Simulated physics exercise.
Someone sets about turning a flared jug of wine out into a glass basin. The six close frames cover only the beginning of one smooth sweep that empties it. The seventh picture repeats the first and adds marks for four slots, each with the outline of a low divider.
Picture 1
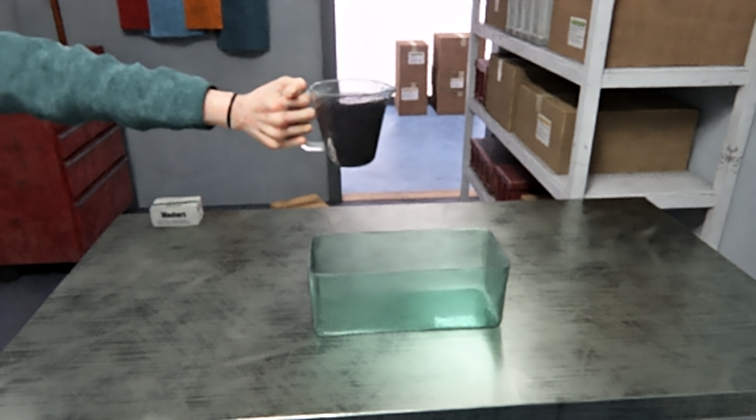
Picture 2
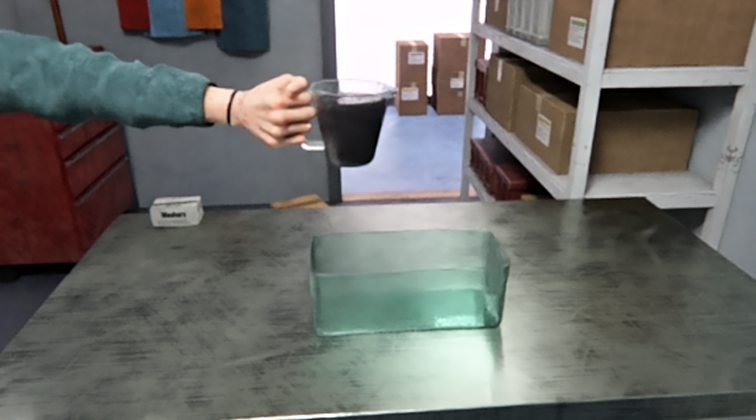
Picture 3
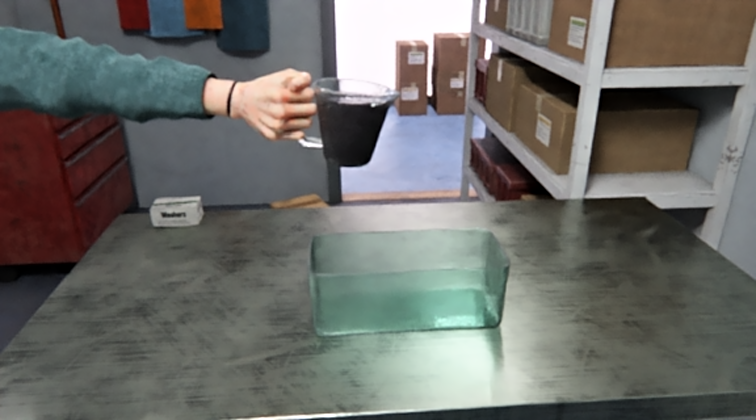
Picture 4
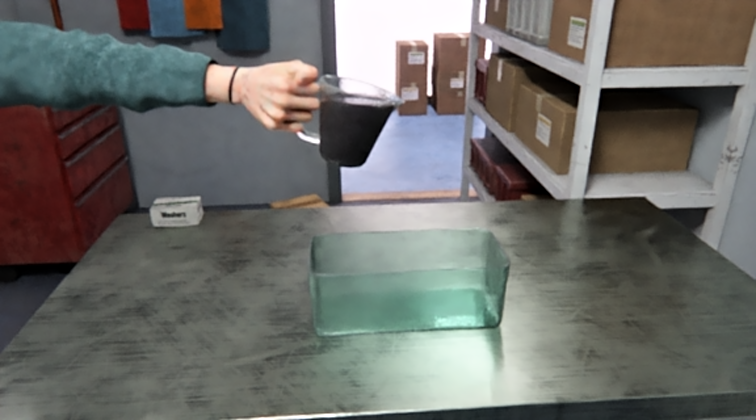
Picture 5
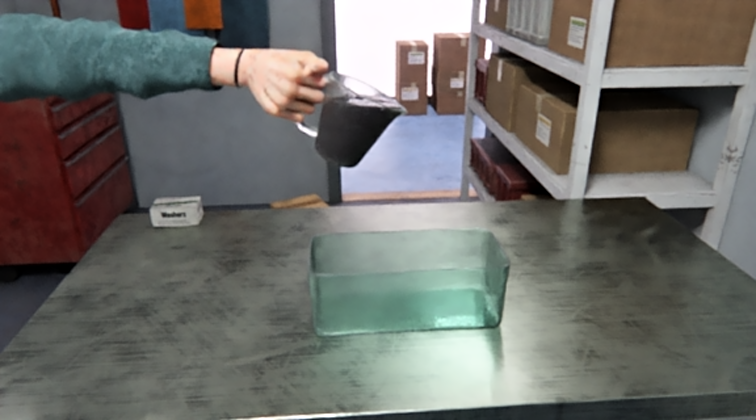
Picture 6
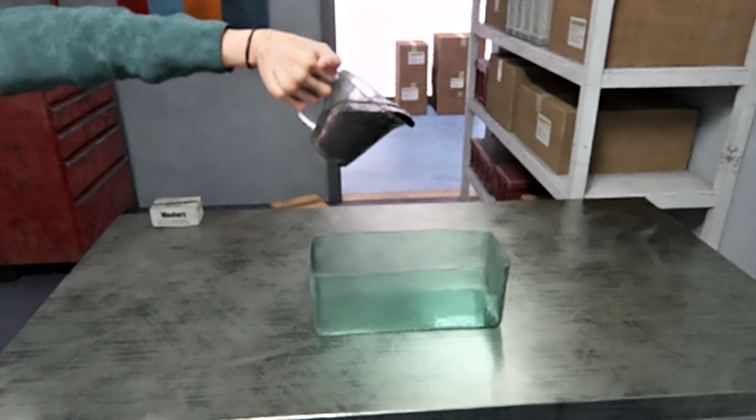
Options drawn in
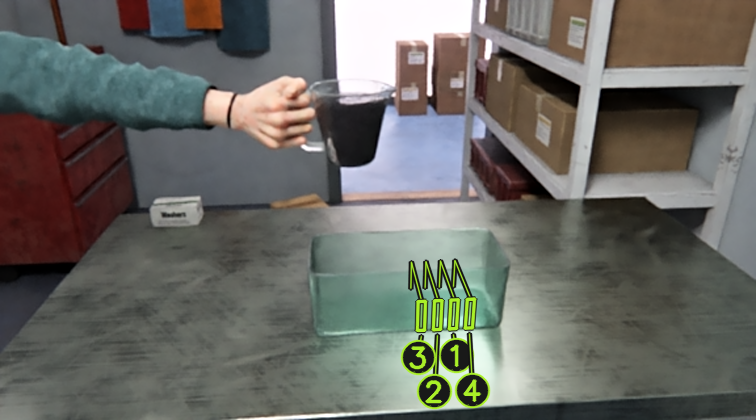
A hand in a teal sleeve with a black wristband, reaching in from the left, holds a clear flared jug of dark wine upright, then tilts it steadily rightward until wine reaches over the lip. Below sits an empty greenish glass basin on a scuffed metal table, a small white box to its left. The unmoving camera looks slightly down across a storeroom with red drawers left and cardboard boxes on white shelves right.
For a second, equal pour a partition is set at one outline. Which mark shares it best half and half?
2.
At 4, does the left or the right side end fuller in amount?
The left one.
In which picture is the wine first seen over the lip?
Picture 6.
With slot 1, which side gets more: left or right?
The left one.
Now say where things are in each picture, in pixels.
Upright, lip at (395, 88); basin from (314, 333) to (501, 324); nothing has left yet, in the first picture.
Upright, lip at (396, 90); nothing has left yet, in the second picture.
Tipped about 7°, lip at (399, 94); nothing has left yet, in the third picture.
Tipped about 15°, lip at (403, 101); nothing has left yet, in the fourth picture.
Tipped about 26°, lip at (406, 111); nothing has left yet, in the fifth picture.
Tipped about 39°, lip at (407, 123); wine is over the lip, down to (407, 123), in the sixth picture.
In lime, 1 at (453, 334); 2 at (437, 335); 3 at (421, 336); 4 at (469, 333).
Choosing 1, about 72 % ends left of the wall and 22 % right of it; 6 % is lost outside.
Choosing 2, about 47 % ends left of the wall and 50 % right of it; 3 % is lost outside.
Choosing 3, about 18 % ends left of the wall and 79 % right of it; 4 % is lost outside.
Choosing 4, about 88 % ends left of the wall and 5 % right of it; 7 % is lost outside.
